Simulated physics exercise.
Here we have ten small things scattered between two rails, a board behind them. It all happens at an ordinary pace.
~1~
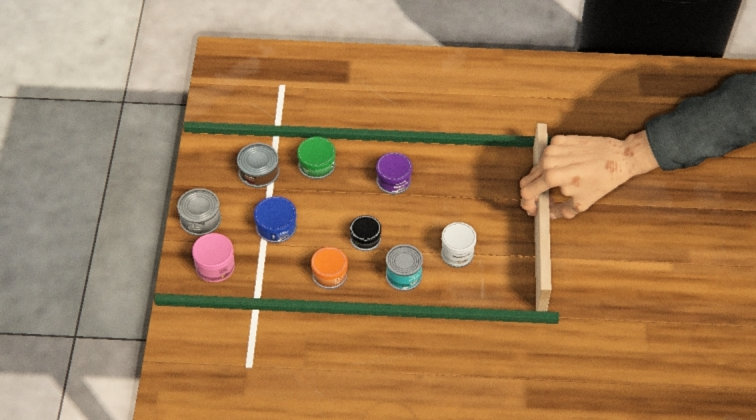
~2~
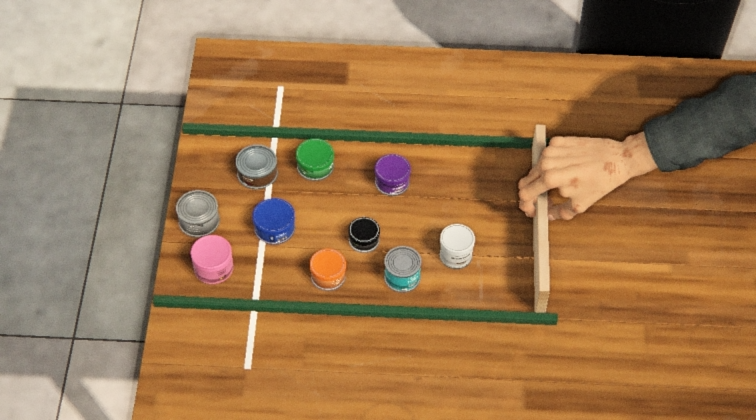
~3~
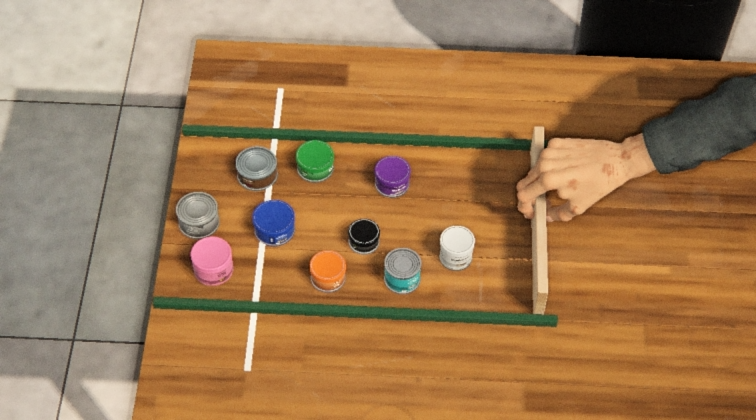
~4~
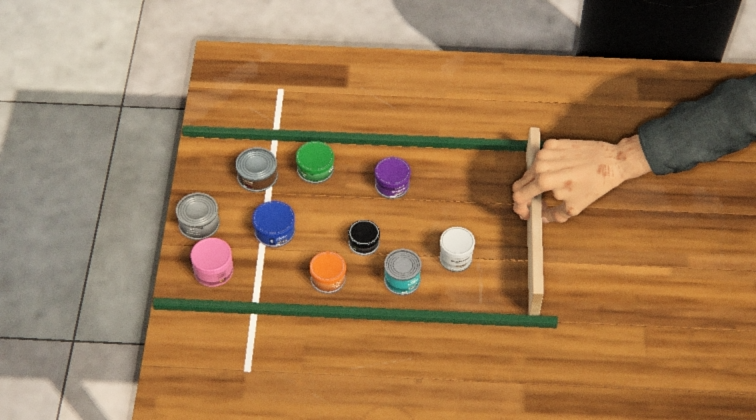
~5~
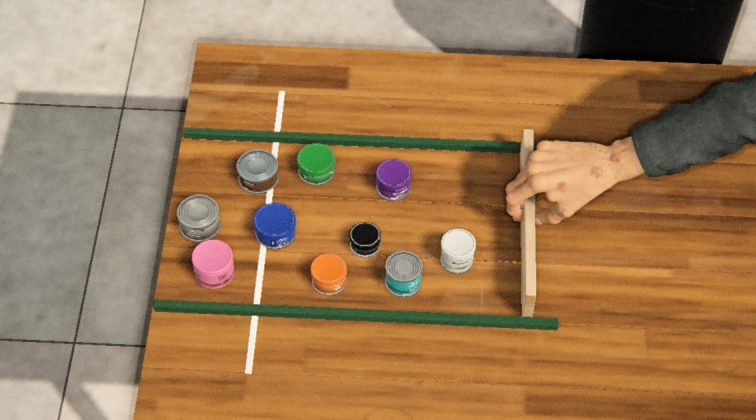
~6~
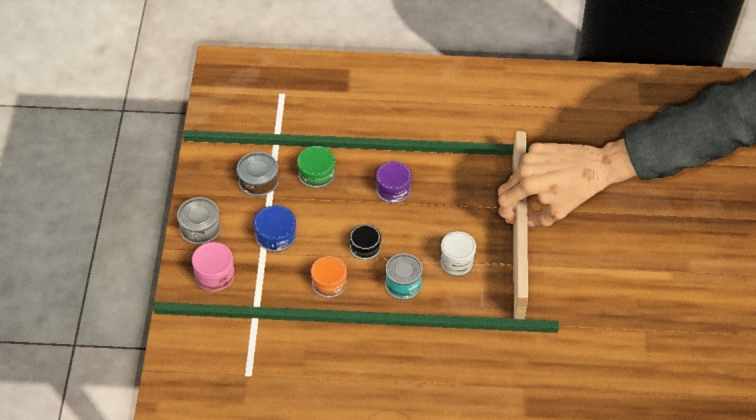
On a wooden table, a hand slides a board slightly left behind ten small pots.
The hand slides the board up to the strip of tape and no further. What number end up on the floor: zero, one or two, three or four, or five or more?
Outcome: The number that fall off is zero.
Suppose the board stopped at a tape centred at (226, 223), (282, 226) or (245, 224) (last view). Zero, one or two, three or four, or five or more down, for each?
The falls would be 1 or 2; none at all; one to two.
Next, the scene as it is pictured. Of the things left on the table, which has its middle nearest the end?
The grey tin ends nearest.
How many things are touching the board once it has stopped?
That makes 5.
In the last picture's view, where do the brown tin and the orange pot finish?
Near (221, 170) and (206, 282).
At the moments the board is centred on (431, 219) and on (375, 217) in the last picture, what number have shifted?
By then 1, and 5.
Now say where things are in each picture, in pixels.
In the first frame, grey tin (200, 212); pink tub (214, 258); brown tin (258, 165); board (542, 215); tape (267, 216).
In the second frame, pink tub (212, 260); purple pot (392, 175).
In the third frame, brown tin (257, 169); white tin (457, 248).
In the fourth frame, grey tin (198, 216); green tin (315, 162).
In the fifth frame, pink tub (213, 264); turquoise tin (404, 274).
In the sixth frame, grey tin (199, 221); pink tub (214, 267); brown tin (258, 174); board (520, 223); tape (267, 225).
Soon after, none off yet; grey tin at rest near (199, 221); pink tub at rest near (214, 267); brown tin at rest near (258, 174).
In the end, the number that fall off is zero.
